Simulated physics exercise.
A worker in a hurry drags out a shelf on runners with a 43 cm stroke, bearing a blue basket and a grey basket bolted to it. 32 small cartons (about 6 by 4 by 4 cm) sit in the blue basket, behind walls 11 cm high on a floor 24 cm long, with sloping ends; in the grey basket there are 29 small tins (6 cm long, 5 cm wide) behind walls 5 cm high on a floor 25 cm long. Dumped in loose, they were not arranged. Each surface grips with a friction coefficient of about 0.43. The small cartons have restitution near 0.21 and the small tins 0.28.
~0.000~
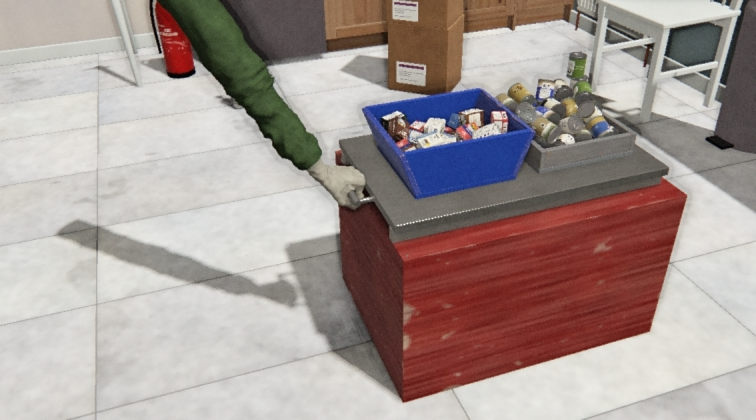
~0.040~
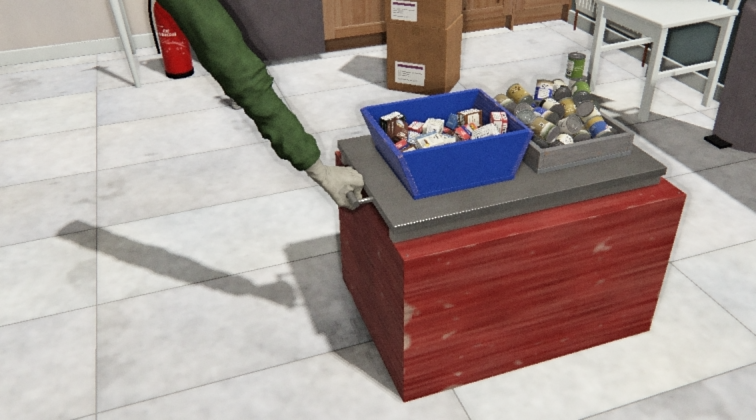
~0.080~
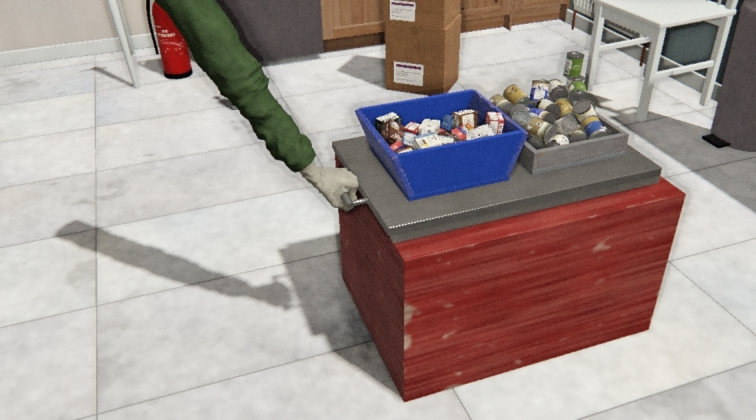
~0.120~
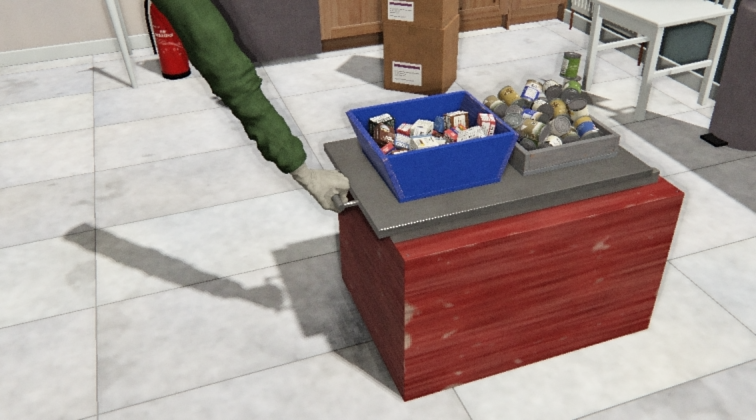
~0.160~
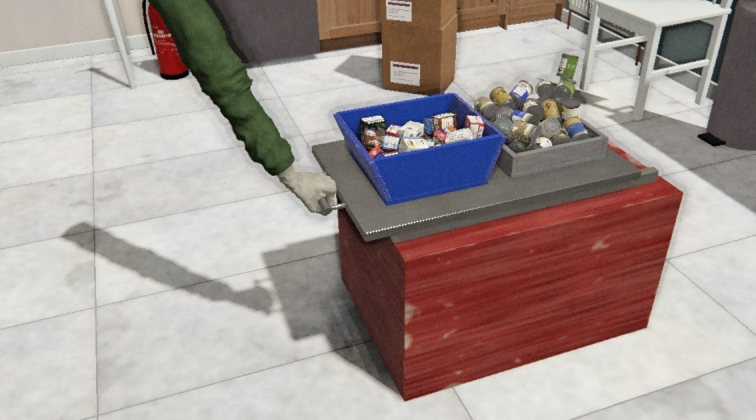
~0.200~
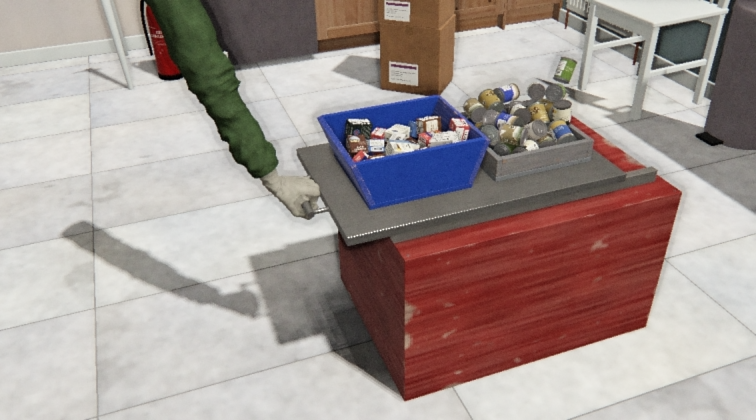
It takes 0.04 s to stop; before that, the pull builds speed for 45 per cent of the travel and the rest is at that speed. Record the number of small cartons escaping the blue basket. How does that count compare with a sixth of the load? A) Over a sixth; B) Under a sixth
Answer: B.
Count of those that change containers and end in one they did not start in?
My estimate would be some 0.
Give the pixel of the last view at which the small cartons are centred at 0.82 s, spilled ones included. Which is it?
Middle: About (270, 182) px.
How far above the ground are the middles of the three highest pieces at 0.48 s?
Around 66 cm high.
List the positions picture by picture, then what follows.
In the first frame (places track the rim corner closest to us here; the camera moves round a little), blue basket (404, 153); grey basket (545, 150); 0 cm pulled; all still inside.
The second frame shows blue basket (402, 154); grey basket (543, 150); 0 cm pulled.
The third frame shows blue basket (397, 155); grey basket (538, 151); 2 cm pulled.
The fourth frame shows blue basket (387, 157); grey basket (529, 152); 4 cm pulled.
The fifth frame shows blue basket (373, 160); grey basket (517, 155); 7 cm pulled; 2 out.
The sixth frame shows blue basket (356, 164); grey basket (501, 158); 12 cm pulled; 2 out.
After 0.40 s, the runners reach their end.
After 0.48 s, the blue basket has all 32 and the grey basket is down by 6 of 29.
After 0.60 s, the blue basket has all 32 and the grey basket is down by 8 of 29.
After 0.82 s, the blue basket has all 32 and the grey basket is down by 9 of 29.
Outcome (at 1.25 s), the blue basket has all 32 and the grey basket is down by 9 of 29. Asked share, 0 of 32, 0 per cent.
